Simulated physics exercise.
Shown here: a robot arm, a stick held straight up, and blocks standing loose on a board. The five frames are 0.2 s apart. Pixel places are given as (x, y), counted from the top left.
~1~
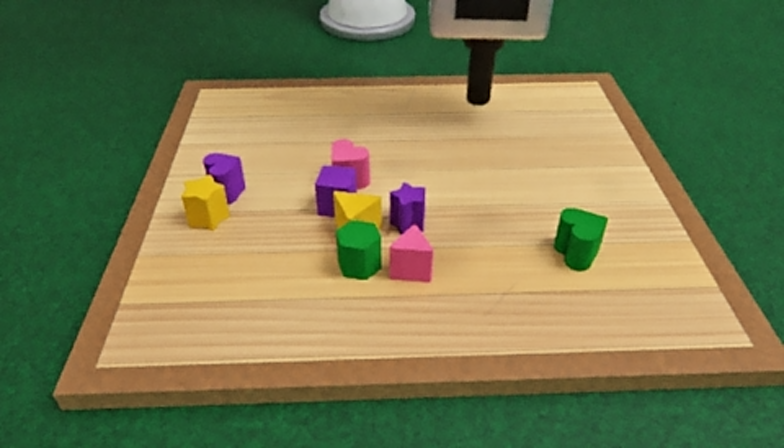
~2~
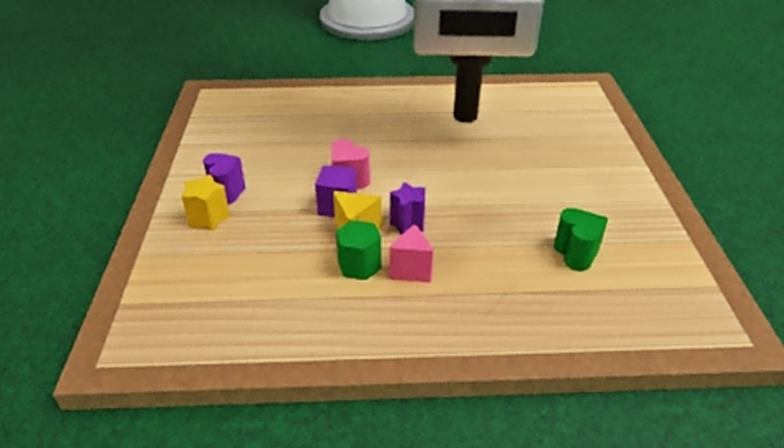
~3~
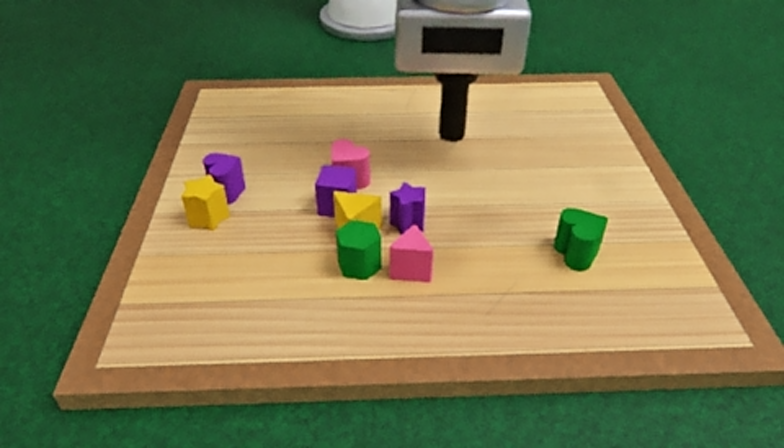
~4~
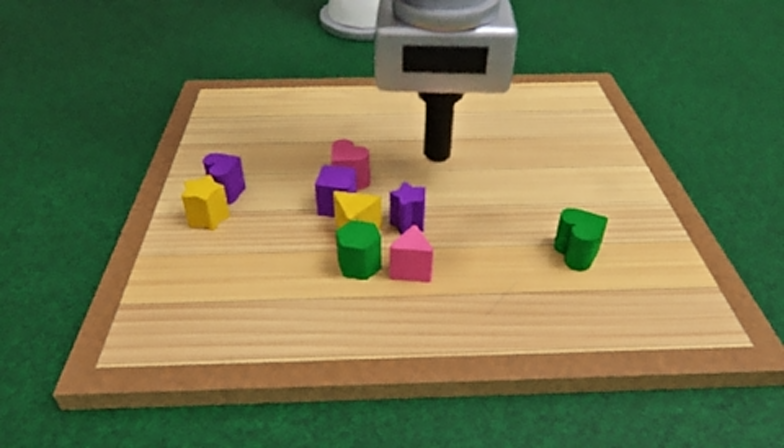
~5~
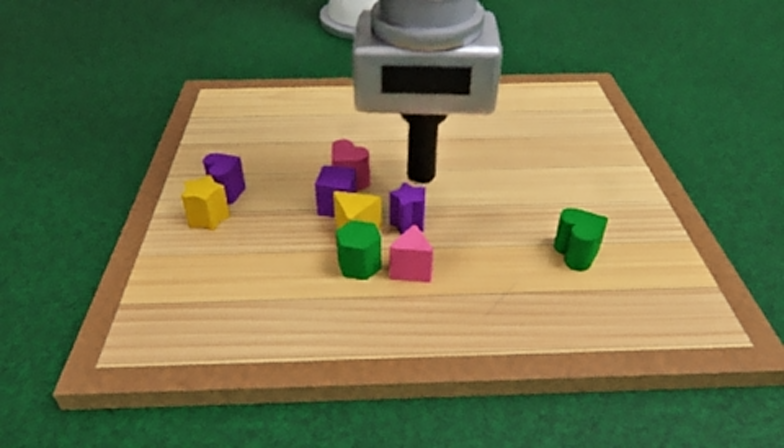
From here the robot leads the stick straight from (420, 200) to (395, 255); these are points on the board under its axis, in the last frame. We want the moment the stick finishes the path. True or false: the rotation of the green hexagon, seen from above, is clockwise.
That is true.
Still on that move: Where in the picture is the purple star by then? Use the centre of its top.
By then it is at (384, 242).
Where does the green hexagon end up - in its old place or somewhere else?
Moved off its spot.
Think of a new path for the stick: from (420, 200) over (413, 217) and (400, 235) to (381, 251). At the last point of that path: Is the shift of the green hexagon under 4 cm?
Answer: Yes.
What follows on the original path. Halfway along, stick at (409, 203); purple star at (400, 212).
At the end, stick at (395, 232); yellow three-sided block still; green hexagon at (340, 248), turned 25° clockwise; purple star at (384, 242); pink three-sided block at (417, 251), turned 15° anticlockwise.
